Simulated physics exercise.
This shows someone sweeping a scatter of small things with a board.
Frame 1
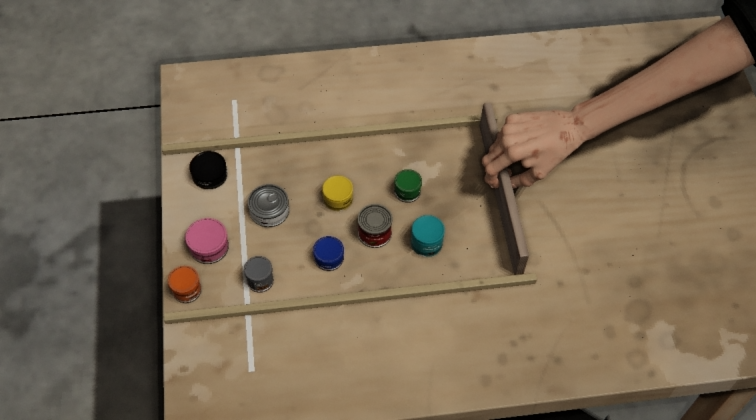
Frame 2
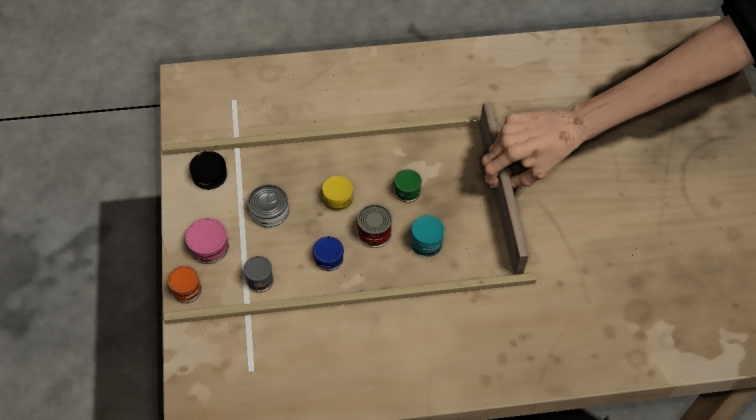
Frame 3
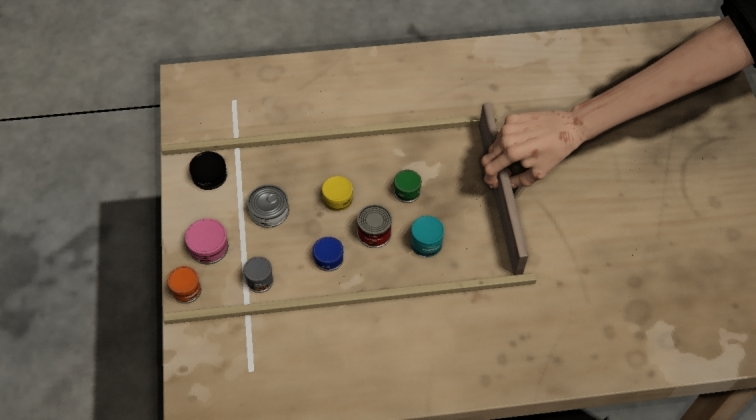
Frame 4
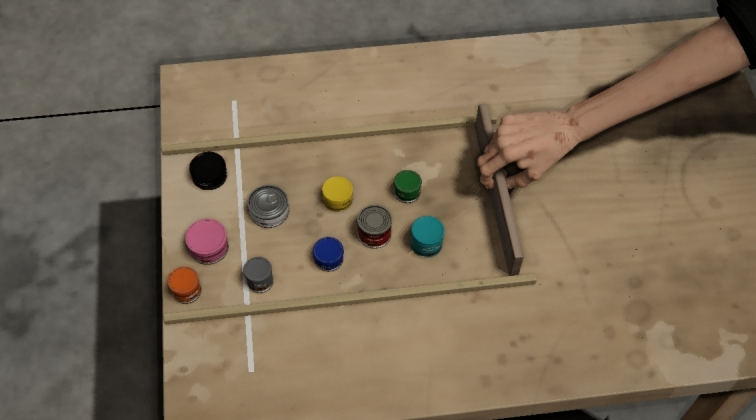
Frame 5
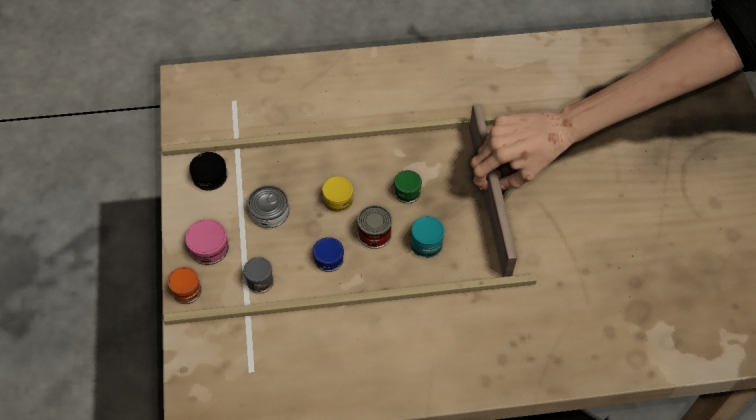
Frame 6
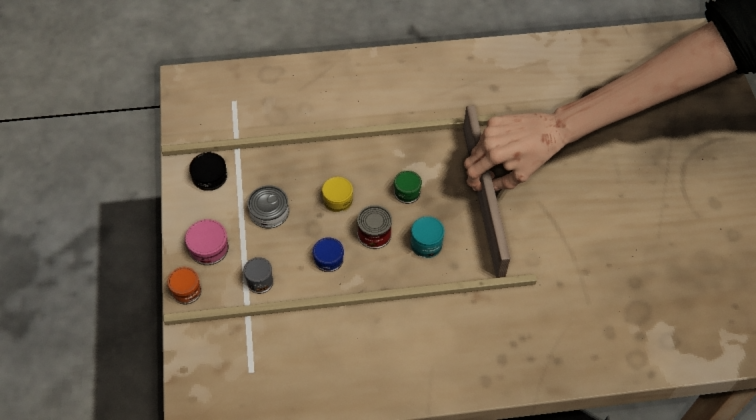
On a stained wooden table, a hand slid an upright board slightly to the left between two thin strips, toward a scatter of small colourful tubs and tins, which stayed where they were.
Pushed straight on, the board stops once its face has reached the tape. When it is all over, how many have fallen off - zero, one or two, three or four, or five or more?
Looks like the tally of pieces that topple off is zero there.
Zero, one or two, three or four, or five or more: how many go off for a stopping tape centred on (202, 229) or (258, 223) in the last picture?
First spot, three or four; second spot, none at all.
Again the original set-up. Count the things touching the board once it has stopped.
3 in contact.
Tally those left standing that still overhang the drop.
In total, 2 of them.
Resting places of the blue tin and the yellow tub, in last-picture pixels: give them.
First object about (198, 273); second object about (198, 198).
Soon after, none off yet; orange pot at rest near (185, 286); pink tin at rest near (207, 243); black tub at rest near (209, 172).
In the end, the number that fall off is zero.
